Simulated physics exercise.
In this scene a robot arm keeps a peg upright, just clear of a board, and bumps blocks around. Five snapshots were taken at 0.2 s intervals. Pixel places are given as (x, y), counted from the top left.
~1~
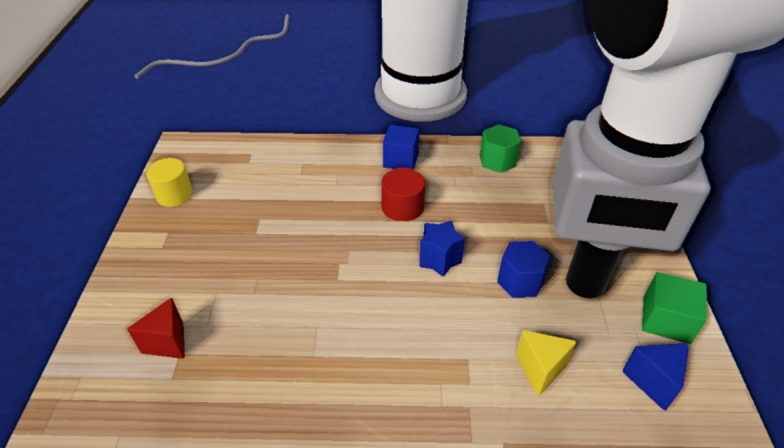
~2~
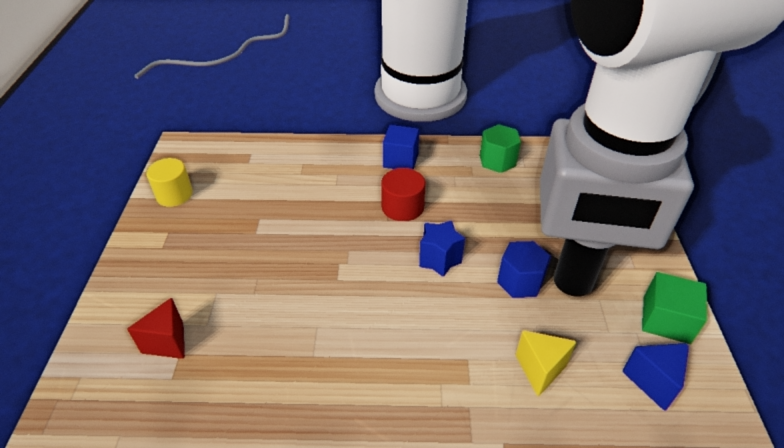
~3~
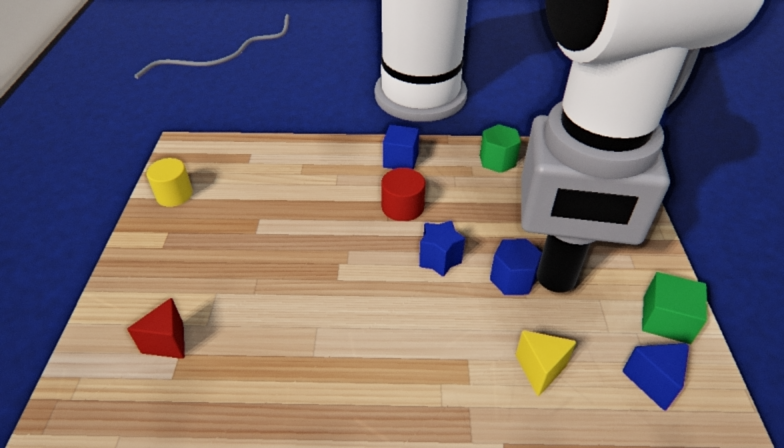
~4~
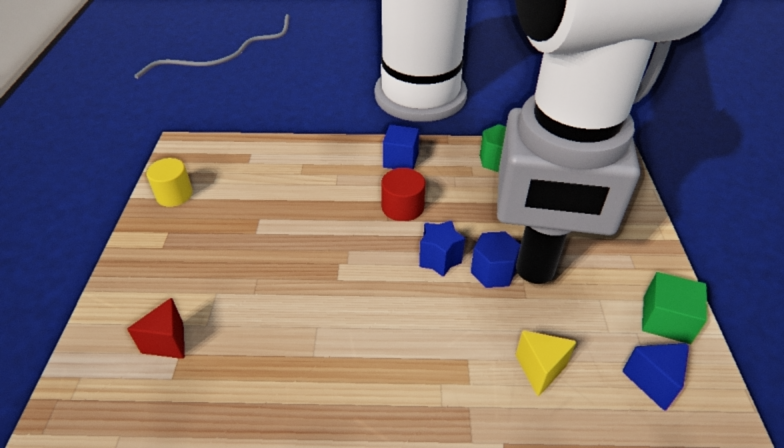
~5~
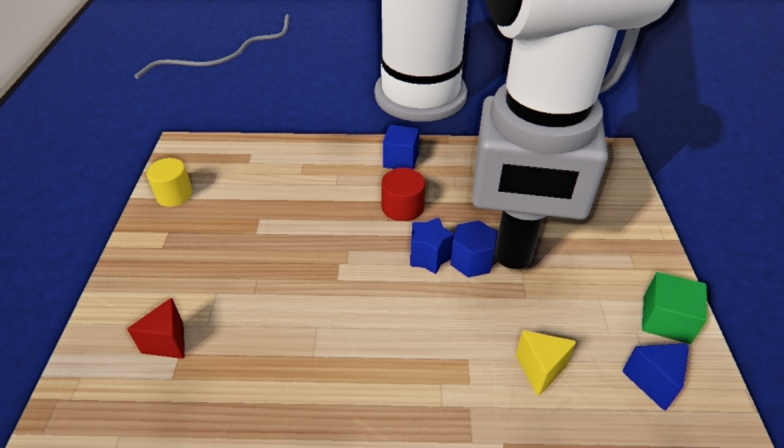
A robot arm sliding its black peg leftward across a wooden board, pushing a blue hexagonal block against a blue star-shaped block.
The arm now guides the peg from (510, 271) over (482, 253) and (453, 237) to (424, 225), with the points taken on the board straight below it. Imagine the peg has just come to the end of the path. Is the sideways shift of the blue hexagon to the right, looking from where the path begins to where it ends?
It seems not.
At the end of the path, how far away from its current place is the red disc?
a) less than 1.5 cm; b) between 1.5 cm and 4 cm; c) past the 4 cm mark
Option b.
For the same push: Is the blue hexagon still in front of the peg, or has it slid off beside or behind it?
It stays on the peg's front.
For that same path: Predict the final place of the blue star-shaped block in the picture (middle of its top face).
Its top centre is at about (381, 227).
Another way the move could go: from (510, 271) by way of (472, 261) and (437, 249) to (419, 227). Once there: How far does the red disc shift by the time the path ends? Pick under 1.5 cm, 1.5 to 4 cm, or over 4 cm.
Ends 1.5 to 4 cm away.
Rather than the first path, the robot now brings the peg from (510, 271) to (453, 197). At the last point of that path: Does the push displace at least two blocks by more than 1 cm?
In short: Yes.
The first path, step by step. One third of the way, peg (483, 237); blue star-shaped block (406, 228), turned 40° anticlockwise; blue hexagon (446, 219).
Two thirds of the way, peg (454, 222); red disc (401, 179); blue star-shaped block (390, 225), turned 90° anticlockwise; blue hexagon (417, 206).
At the end, peg (425, 210); red disc (385, 171); blue star-shaped block (381, 227), turned 115° anticlockwise; blue hexagon (388, 200), turned 20° anticlockwise.
